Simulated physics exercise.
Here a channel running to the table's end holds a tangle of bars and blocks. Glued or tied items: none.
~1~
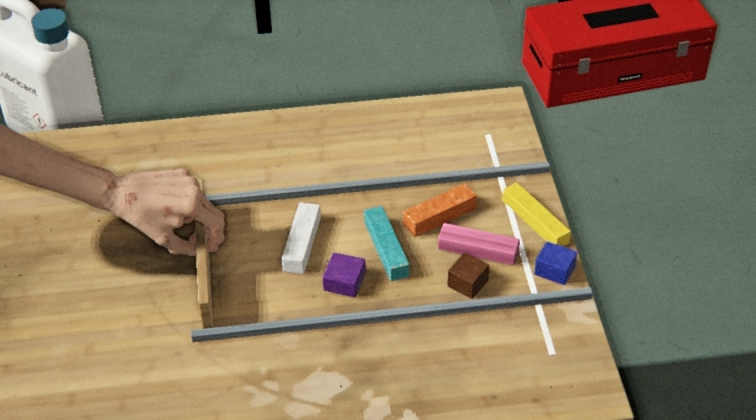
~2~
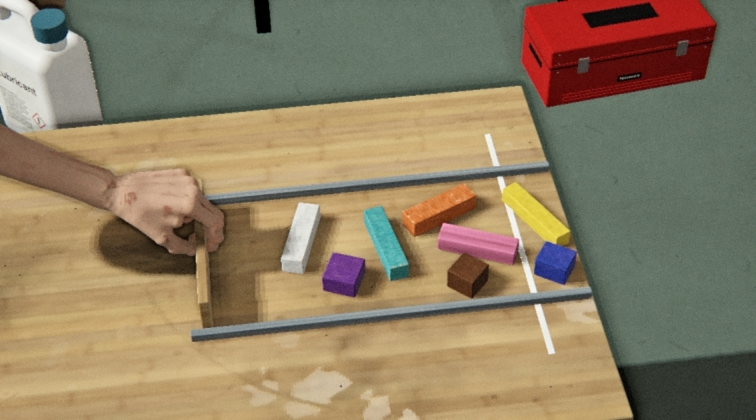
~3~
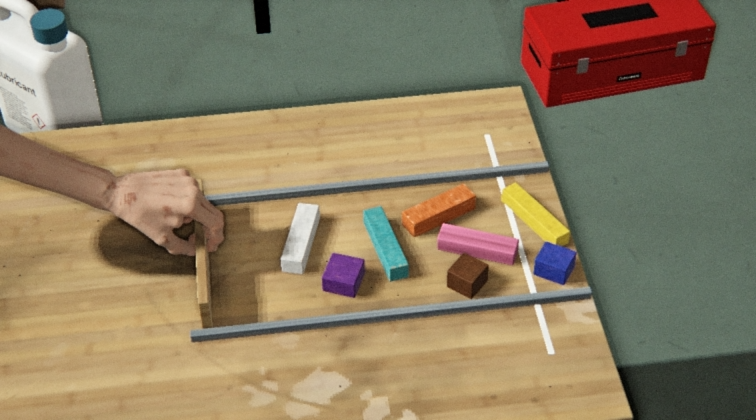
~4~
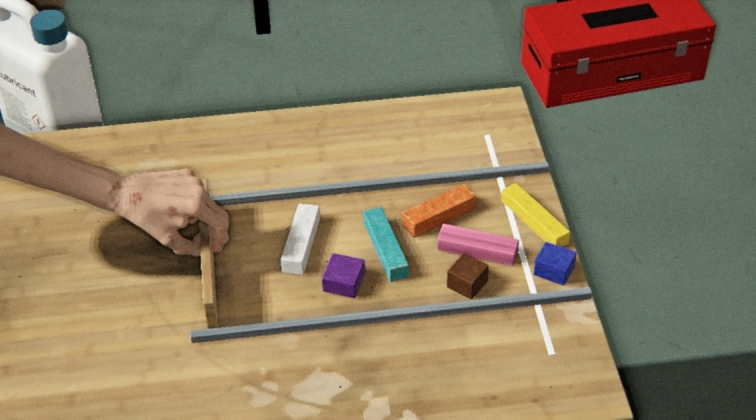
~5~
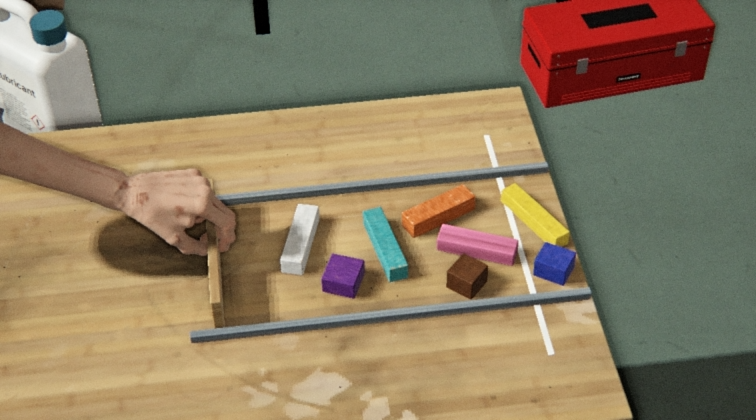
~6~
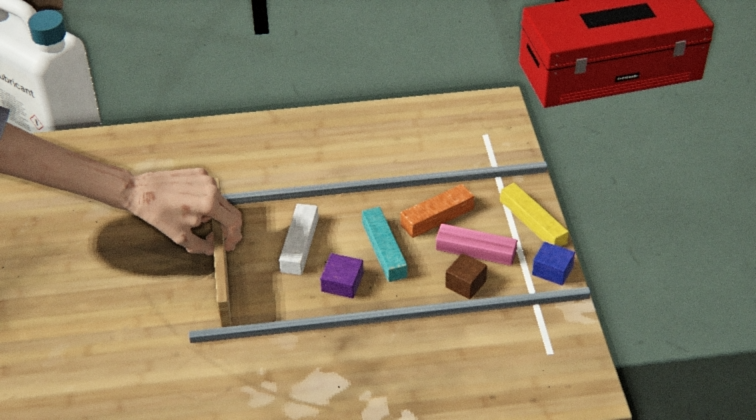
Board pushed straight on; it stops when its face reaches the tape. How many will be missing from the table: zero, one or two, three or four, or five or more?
Odds are the fallen group will hold three or four.
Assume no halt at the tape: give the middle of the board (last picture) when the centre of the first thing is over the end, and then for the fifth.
At the first moment about (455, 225), at the next about (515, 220).
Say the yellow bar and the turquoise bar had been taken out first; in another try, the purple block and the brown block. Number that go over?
1 for the first case, 3 for the second.
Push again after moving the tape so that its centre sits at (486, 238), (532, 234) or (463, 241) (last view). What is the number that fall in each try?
1, 5, 1.
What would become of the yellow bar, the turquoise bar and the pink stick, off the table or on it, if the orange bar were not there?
Note: Yellow bar is off by the end; turquoise bar is on by the end; pink stick is off by the end.
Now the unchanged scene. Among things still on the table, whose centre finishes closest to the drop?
Closest at the end: The brown block.
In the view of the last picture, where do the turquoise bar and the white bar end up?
Turquoise bar at (553, 226), white bar at (521, 214).
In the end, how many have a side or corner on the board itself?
It's touching 2 at the end.
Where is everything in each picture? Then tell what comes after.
Blue block (556, 263); yellow bar (536, 216); pink stick (479, 244); board (203, 253); tape (517, 235), in the first frame.
Yellow bar (535, 215); orange bar (440, 210), in the second frame.
Pink stick (478, 244); purple block (344, 275), in the third frame.
Blue block (555, 264); white bar (301, 238), in the fourth frame.
Yellow bar (535, 216); turquoise bar (385, 244), in the fifth frame.
Blue block (554, 264); yellow bar (533, 216); pink stick (476, 245); board (220, 252); tape (515, 235), in the sixth frame.
Soon after, none off yet; blue block at rest near (554, 264); yellow bar at rest near (533, 216); pink stick at rest near (476, 245).
Then, none off yet; blue block at rest near (554, 264); yellow bar at rest near (535, 215); pink stick moved a little near (488, 244).
Further on, none off yet; blue block moved about its own width near (576, 271); yellow bar tipped well over near (574, 212); pink stick moved about its own width near (545, 236).
At rest, the number that fall off is three or four; fallen, orange bar, pink stick, yellow bar and blue block.
